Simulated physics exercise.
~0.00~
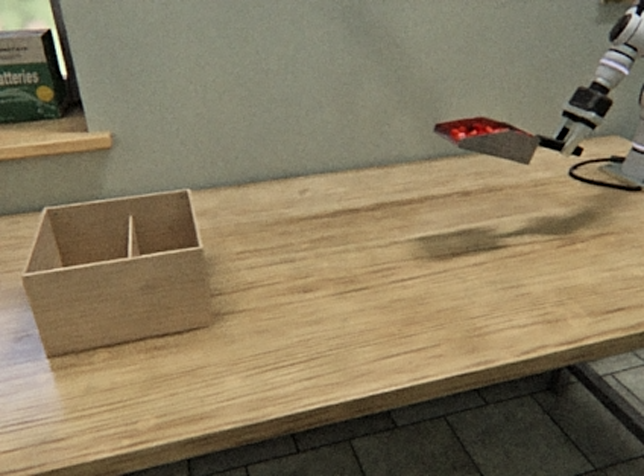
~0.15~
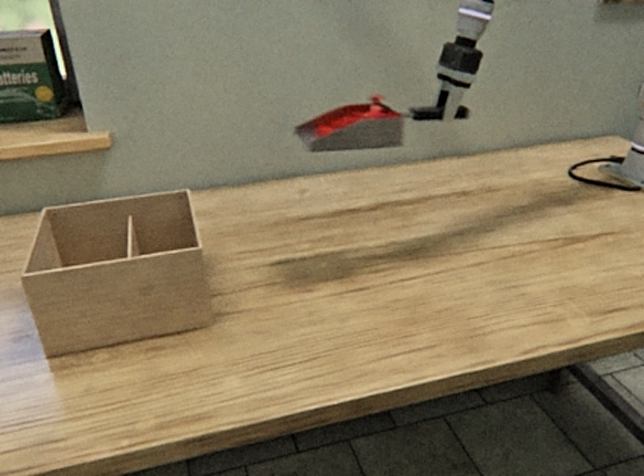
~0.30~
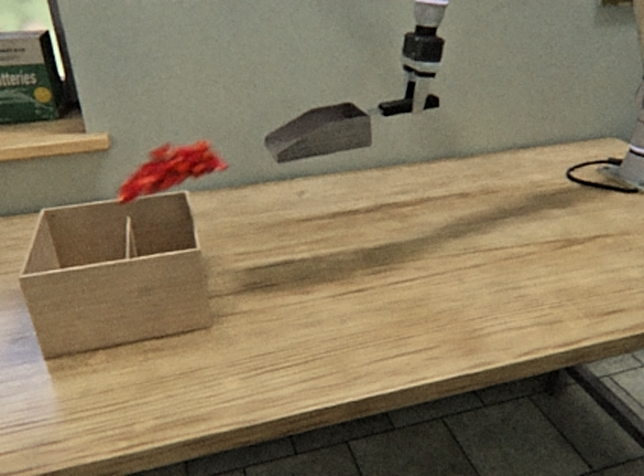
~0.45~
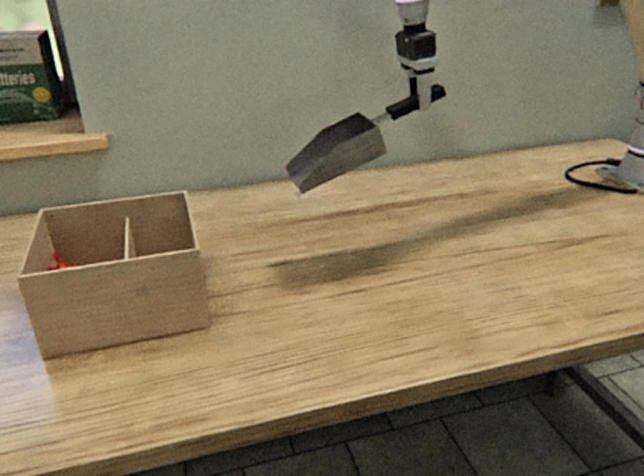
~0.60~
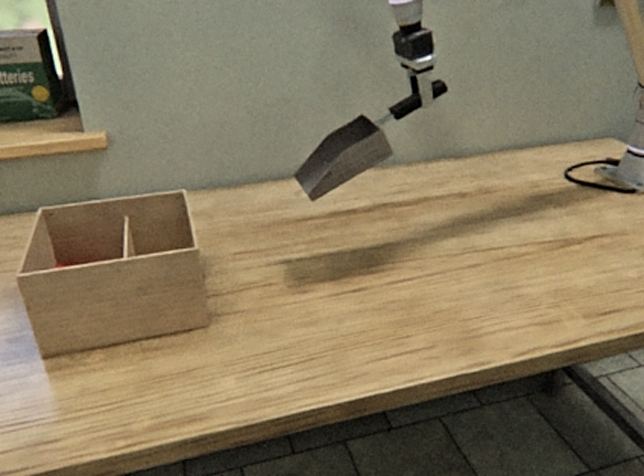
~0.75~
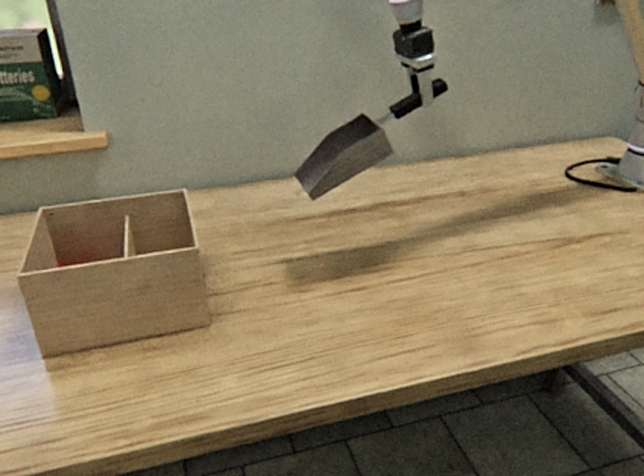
A robot arm swings a scoop left, flinging red pieces into a divided box's left part.
